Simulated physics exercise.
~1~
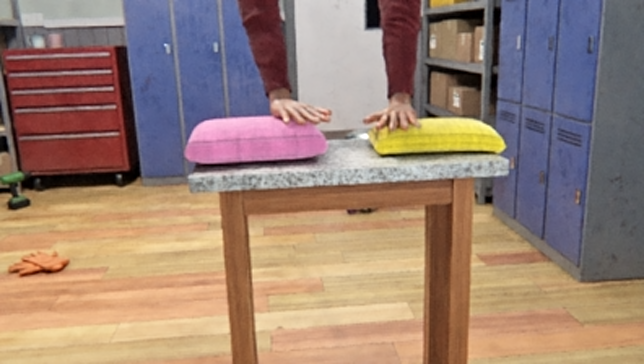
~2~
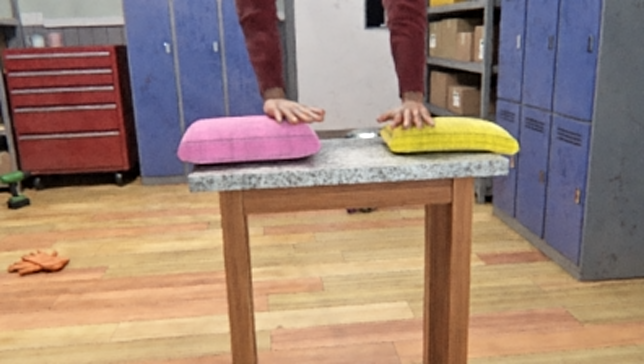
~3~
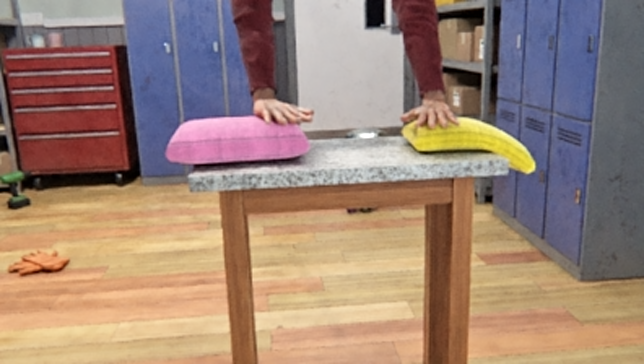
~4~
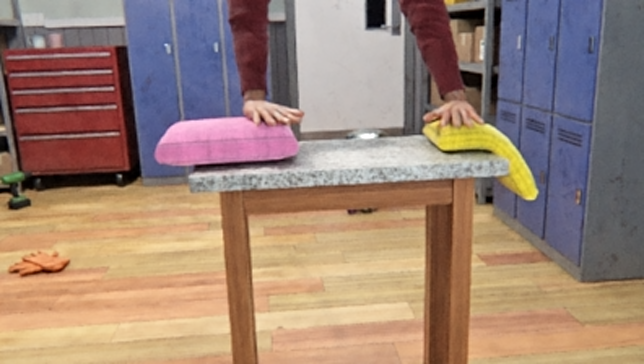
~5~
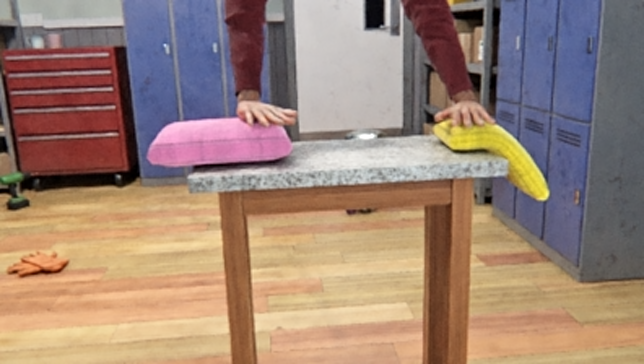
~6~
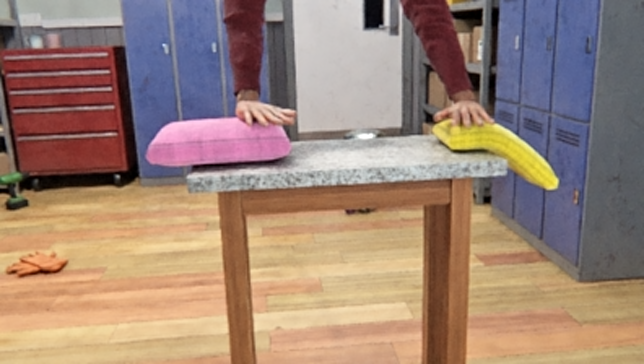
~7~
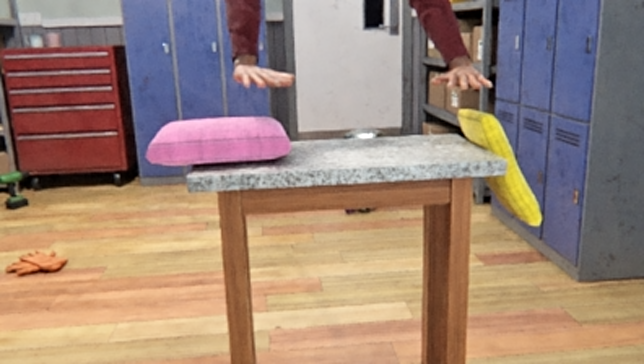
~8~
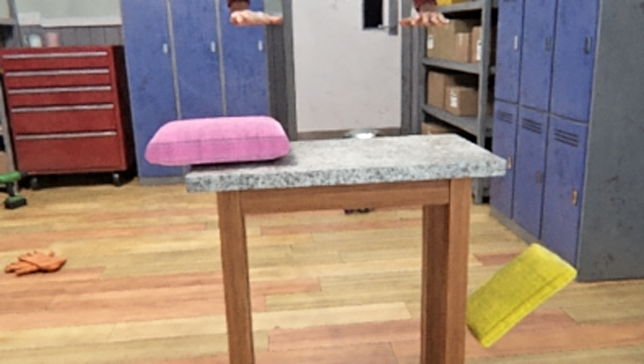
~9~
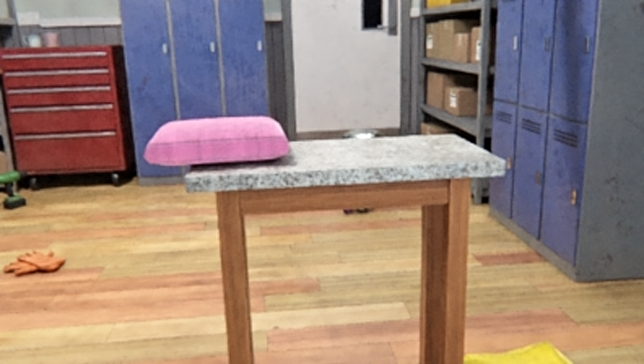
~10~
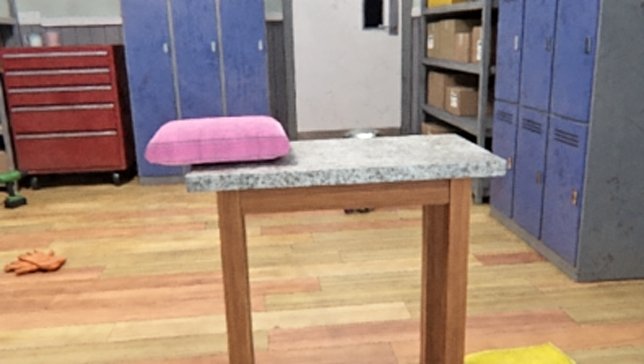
In a workshop, hands slide two bags apart; the pink stays, the yellow falls to the floor.
